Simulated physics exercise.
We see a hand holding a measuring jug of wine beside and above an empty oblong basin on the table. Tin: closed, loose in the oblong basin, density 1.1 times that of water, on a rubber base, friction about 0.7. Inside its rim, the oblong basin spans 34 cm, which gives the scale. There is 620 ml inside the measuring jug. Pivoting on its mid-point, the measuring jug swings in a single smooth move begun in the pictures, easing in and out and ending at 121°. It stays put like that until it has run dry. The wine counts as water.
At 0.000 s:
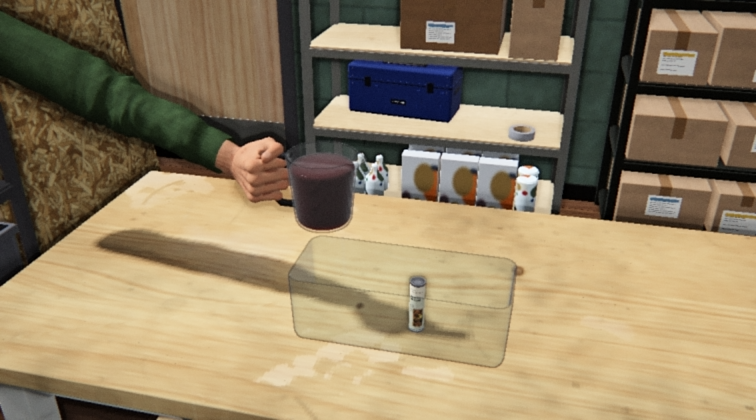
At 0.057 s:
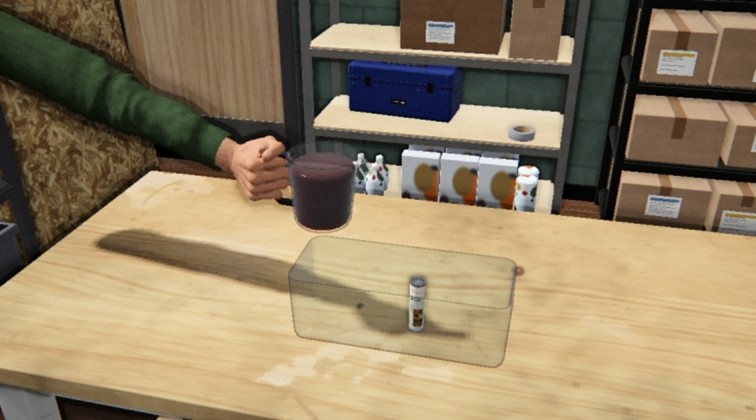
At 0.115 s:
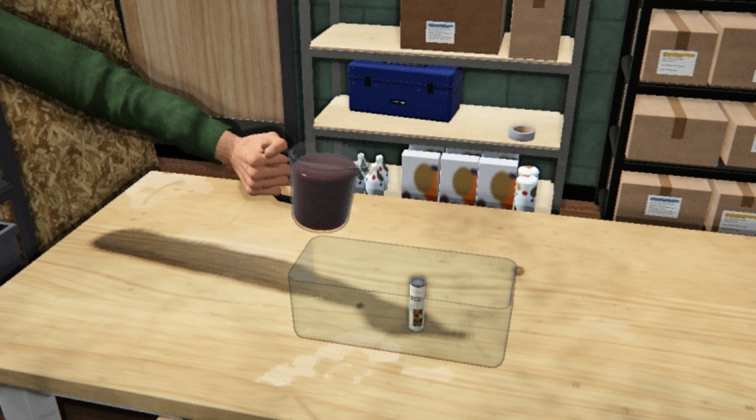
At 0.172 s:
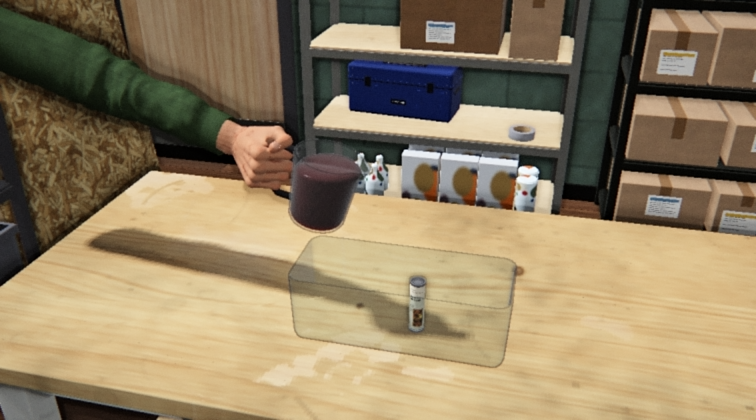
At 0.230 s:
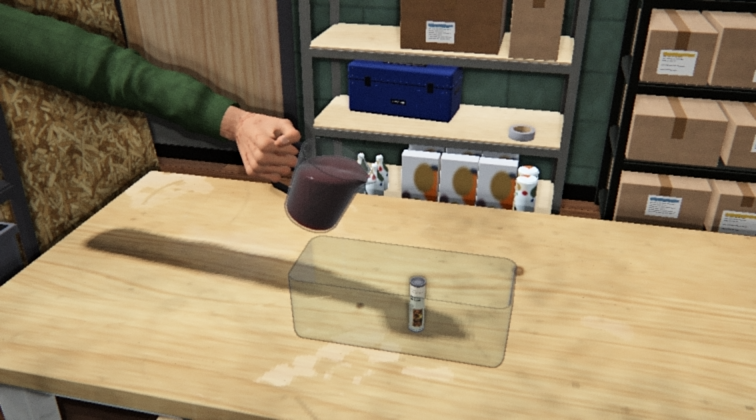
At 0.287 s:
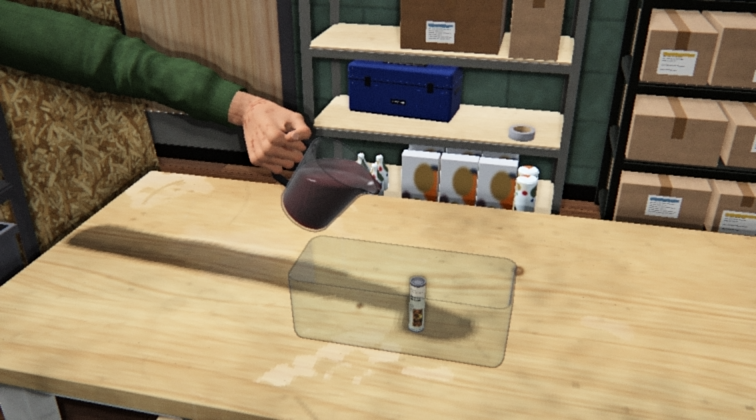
A measuring jug of dark red wine, held by a hand in a green sleeve, tilts gradually to the right above a table, beside and above a clear oblong basin with a small tin standing inside it.
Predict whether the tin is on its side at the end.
It's down.
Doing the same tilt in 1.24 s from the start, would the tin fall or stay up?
Result: Tin tipped over.
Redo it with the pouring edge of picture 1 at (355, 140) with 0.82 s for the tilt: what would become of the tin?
Then it tips over.
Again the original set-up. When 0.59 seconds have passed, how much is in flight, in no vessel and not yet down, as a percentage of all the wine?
Around 24 percent.
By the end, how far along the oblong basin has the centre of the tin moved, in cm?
Roughly 9.0 cm.
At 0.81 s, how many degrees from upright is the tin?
I'd put it at close to 90 degrees off upright.
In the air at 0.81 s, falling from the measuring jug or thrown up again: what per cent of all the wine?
Near 4 percent.
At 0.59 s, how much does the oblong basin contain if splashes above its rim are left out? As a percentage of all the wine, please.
Estimate - around 32 in a hundred parts.
By 0.59 s the tilt is 103° and 43 per cent is still to pour; the tin leans 10°.
By 0.81 s the tilt is 121° and 3 per cent is still to pour; the tin lies on its side.
By 1.04 s the tilt is 121° and 0 per cent is still to pour; the tin lies on its side.
By 1.29 s the tilt is 121° and 0 per cent is still to pour; the tin lies on its side.
At rest the tin lies on its side.
